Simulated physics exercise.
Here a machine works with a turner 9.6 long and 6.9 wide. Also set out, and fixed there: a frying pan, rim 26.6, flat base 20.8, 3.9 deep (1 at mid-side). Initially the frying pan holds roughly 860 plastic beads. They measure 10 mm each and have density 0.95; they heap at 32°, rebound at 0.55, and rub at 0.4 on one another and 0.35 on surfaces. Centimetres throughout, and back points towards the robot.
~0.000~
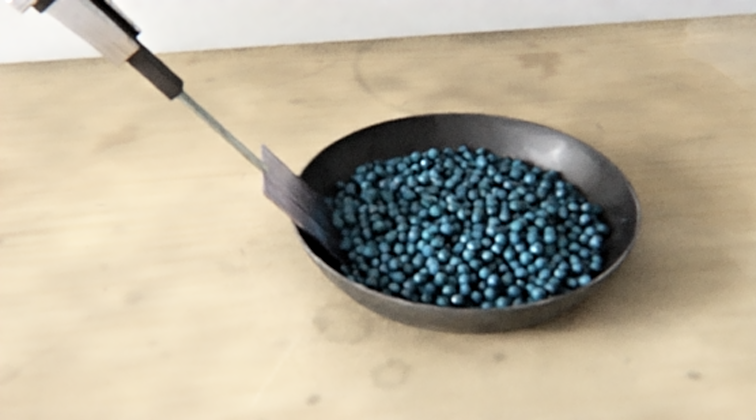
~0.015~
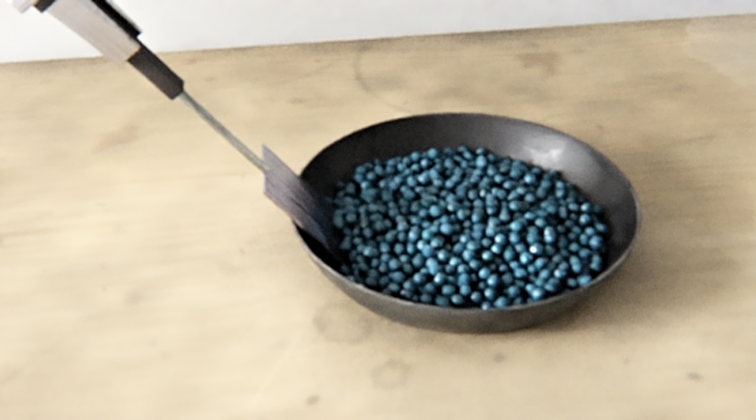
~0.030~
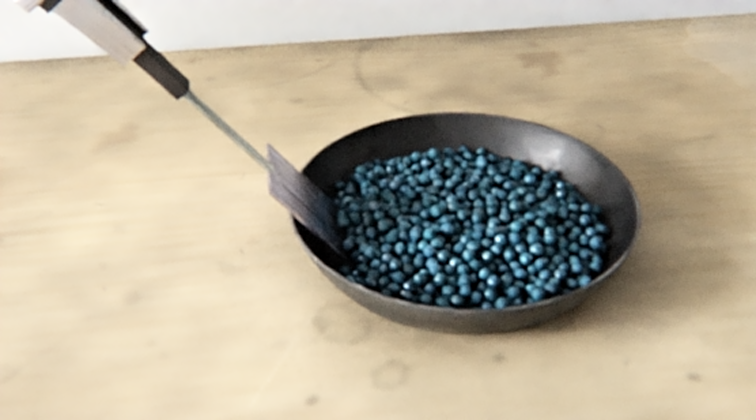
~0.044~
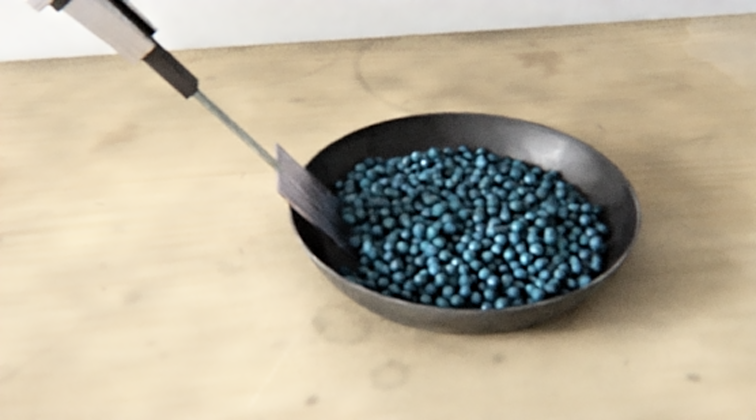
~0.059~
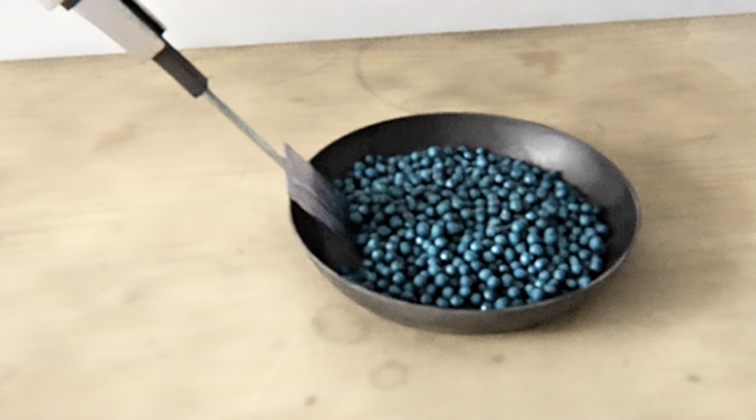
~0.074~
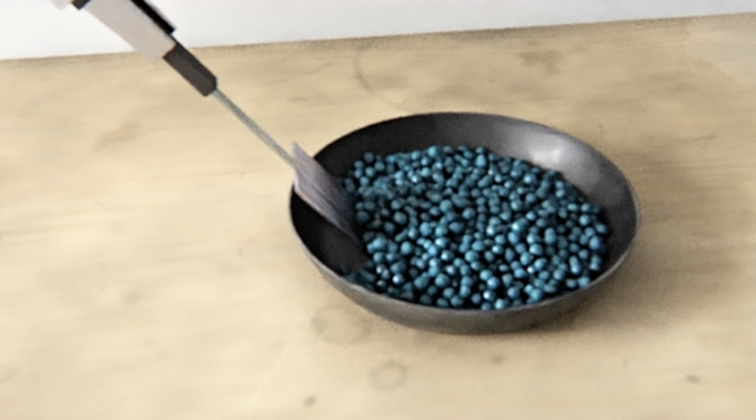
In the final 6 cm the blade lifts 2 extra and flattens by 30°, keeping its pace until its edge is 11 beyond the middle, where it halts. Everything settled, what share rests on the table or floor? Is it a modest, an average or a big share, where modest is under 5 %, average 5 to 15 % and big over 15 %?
Average.
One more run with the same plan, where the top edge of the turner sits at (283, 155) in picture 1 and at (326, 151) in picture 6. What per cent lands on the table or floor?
Roughly 15 percent ends up there.
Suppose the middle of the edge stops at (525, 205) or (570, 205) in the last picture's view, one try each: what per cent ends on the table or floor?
0 % and 0 %.
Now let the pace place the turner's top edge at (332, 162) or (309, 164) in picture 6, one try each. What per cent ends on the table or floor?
Roughly 20 per cent, then roughly 10 per cent.
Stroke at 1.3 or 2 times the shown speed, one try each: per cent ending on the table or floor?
Estimates in order: 10 per cent, 15 per cent.
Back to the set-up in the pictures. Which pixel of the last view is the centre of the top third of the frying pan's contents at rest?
You'll find it at about (565, 203).
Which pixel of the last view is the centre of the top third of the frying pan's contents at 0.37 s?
I'd put it close to (558, 200).
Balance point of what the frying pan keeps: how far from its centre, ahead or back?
Ahead, by about 3.0 cm.
After 0.22 s, sloping 52°, highest piece 5 above the table; 855 in the frying pan.
After 0.37 s, sloping 43°, highest piece 5 above the table; 854 in the frying pan, 1 on the blade or in flight.
After 0.64 s, sloping 22°, highest piece 6 above the table; 796 in the frying pan, 57 on the table or floor, 2 on the blade or in flight.
After 1.69 s, sloping 22°, highest piece 6 above the table; 795 in the frying pan, 60 on the table or floor.
At rest, 795 in the frying pan, 60 on the table or floor. That is 7 % on the table or floor.
